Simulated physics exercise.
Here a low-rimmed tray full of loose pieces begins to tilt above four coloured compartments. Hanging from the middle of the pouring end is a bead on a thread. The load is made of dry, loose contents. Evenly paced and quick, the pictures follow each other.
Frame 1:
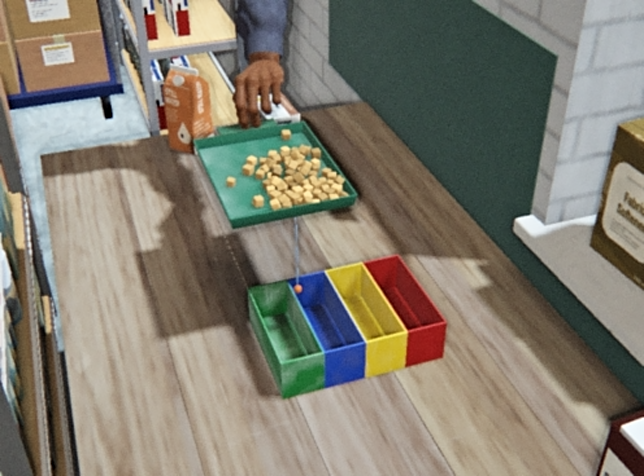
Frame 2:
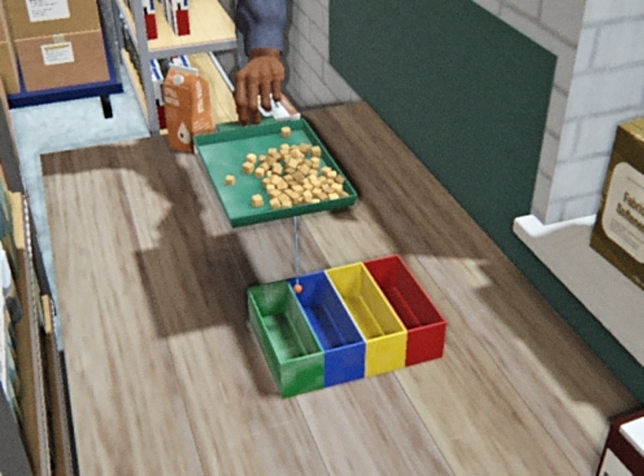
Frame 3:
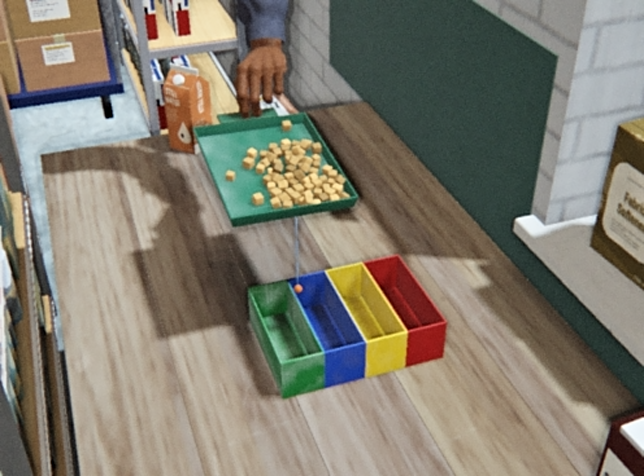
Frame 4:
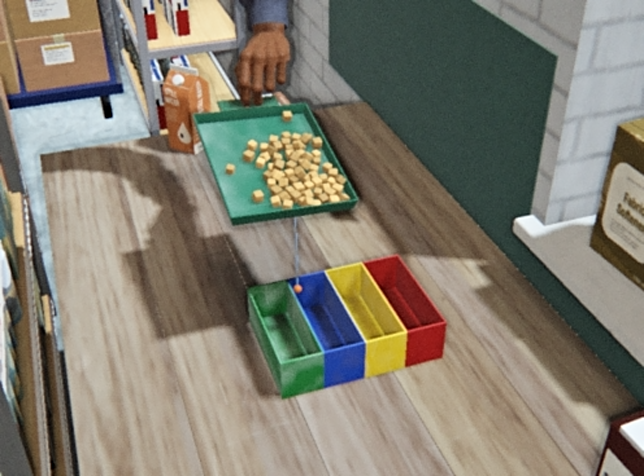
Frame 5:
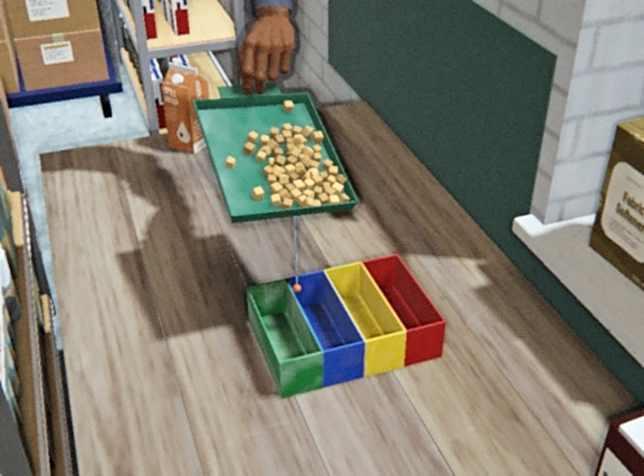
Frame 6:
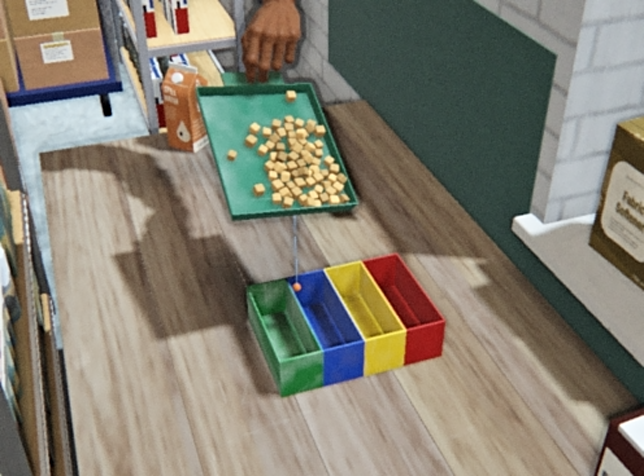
A hand slowly tilts a green tray of small wooden cubes above four coloured compartments.
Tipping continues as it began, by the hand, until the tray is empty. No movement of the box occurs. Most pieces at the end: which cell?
Yellow.
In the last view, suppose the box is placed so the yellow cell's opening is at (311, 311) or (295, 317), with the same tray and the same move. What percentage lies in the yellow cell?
First try: Roughly 20 per cent; second try: Roughly 0 per cent.
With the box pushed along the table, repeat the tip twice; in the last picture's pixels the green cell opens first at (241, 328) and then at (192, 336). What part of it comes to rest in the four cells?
Roughly 80% on the first try and 20% on the second.
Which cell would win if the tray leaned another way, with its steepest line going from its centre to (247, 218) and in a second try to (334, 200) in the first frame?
First: That green cell, second: Yellow.
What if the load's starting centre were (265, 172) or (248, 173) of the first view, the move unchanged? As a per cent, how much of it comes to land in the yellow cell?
Close to 50 per cent, followed by close to 40 per cent.
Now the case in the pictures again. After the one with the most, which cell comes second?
Second place belongs to blue.
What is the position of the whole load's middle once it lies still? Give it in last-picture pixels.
Once it all stops, the middle lies near (366, 342).
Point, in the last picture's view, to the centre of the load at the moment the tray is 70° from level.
(323, 178).
Soon after the last picture, tray tipped steeply; nearly all on the tray; a stray few in the blue cell; a stray few in the yellow cell; a small part falling or outside the box.
A little later, tray tipped past a quarter turn; most on the tray; a small part in the blue cell; a small part in the yellow cell; a stray few falling or outside the box.
Later still, tray tipped past a quarter turn; about half in the yellow cell; about a quarter in the blue cell; a small part in the red cell; a stray few in the green cell; a small part falling or outside the box.
At rest, tray tipped past a quarter turn; about half in the yellow cell; about a quarter in the blue cell; a small part in the red cell; a stray few in the green cell; a small part outside the box.
